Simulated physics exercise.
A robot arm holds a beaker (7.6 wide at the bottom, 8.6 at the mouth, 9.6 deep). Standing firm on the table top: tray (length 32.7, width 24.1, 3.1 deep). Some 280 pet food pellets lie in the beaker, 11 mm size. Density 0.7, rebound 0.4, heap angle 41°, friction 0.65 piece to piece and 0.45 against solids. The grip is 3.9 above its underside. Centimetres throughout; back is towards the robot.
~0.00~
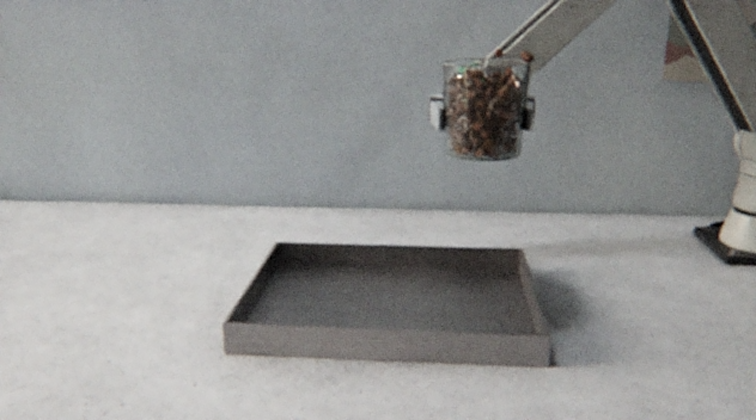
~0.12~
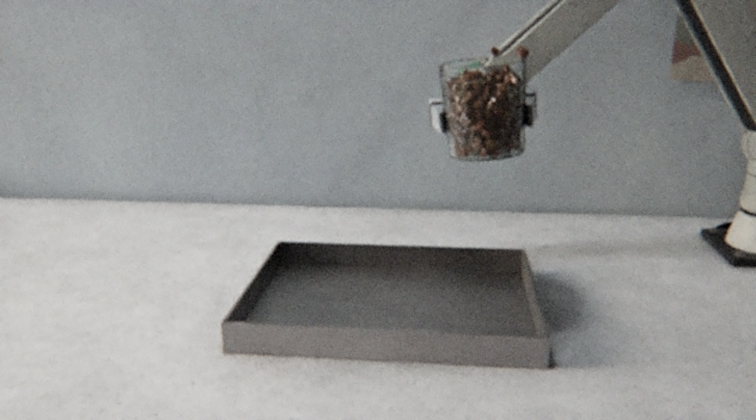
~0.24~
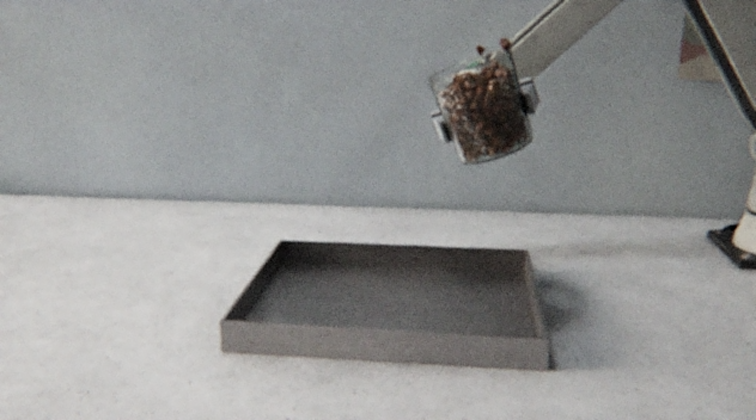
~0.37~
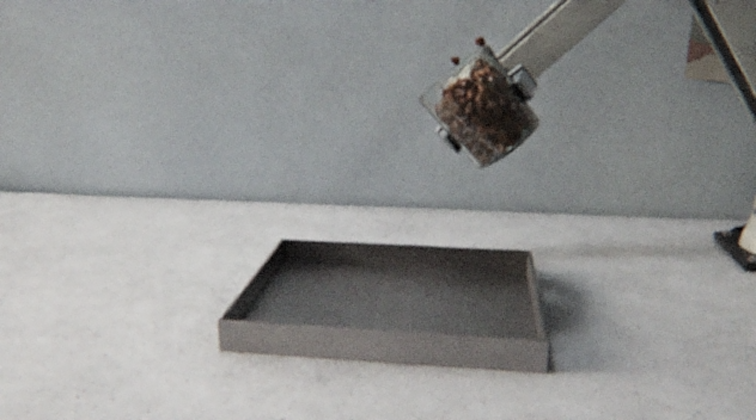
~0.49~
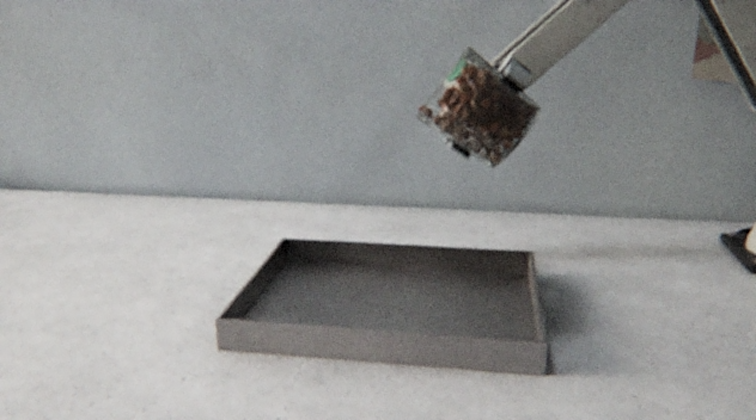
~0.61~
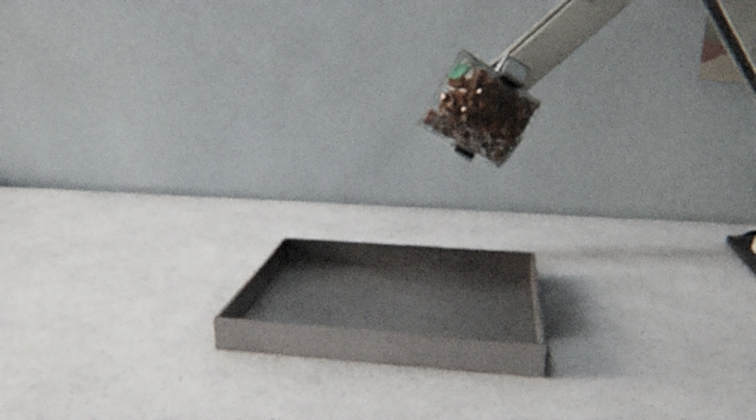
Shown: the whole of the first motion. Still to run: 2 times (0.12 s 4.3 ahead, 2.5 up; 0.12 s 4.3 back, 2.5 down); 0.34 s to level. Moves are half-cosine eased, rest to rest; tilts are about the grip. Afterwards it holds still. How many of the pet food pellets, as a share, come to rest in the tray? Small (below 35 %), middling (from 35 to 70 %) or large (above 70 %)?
Answer: Middling; from 35 to 70 % of the pet food pellets finish in the tray.
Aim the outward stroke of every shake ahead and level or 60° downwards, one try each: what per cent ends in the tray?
Some 25 and 0 per cent.
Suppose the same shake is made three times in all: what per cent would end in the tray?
It would be near 55 per cent.
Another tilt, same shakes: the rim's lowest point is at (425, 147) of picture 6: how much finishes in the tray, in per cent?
About 90 per cent.
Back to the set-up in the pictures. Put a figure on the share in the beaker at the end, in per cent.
Roughly 55 per cent.
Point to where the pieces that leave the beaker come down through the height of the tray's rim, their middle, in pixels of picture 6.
Around (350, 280).
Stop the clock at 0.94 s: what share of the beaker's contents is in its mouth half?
About 40 per cent.
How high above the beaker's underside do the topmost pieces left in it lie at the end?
Some 7.0 cm.
By 0.94 s, tilted 60° forward, highest piece 28 above the table; 205 in the beaker, 6 in the tray, 64 in flight or on a rim.
By 1.27 s, tilted 28° forward, highest piece 27 above the table; 145 in the beaker, 126 in the tray, 4 in flight or on a rim.
By 1.63 s, level, highest piece 26 above the table; 145 in the beaker, 130 in the tray.
By 2.68 s, level, highest piece 26 above the table; 145 in the beaker, 130 in the tray.
Final count, 145 in the beaker, 130 in the tray. That is 47 % in the tray.
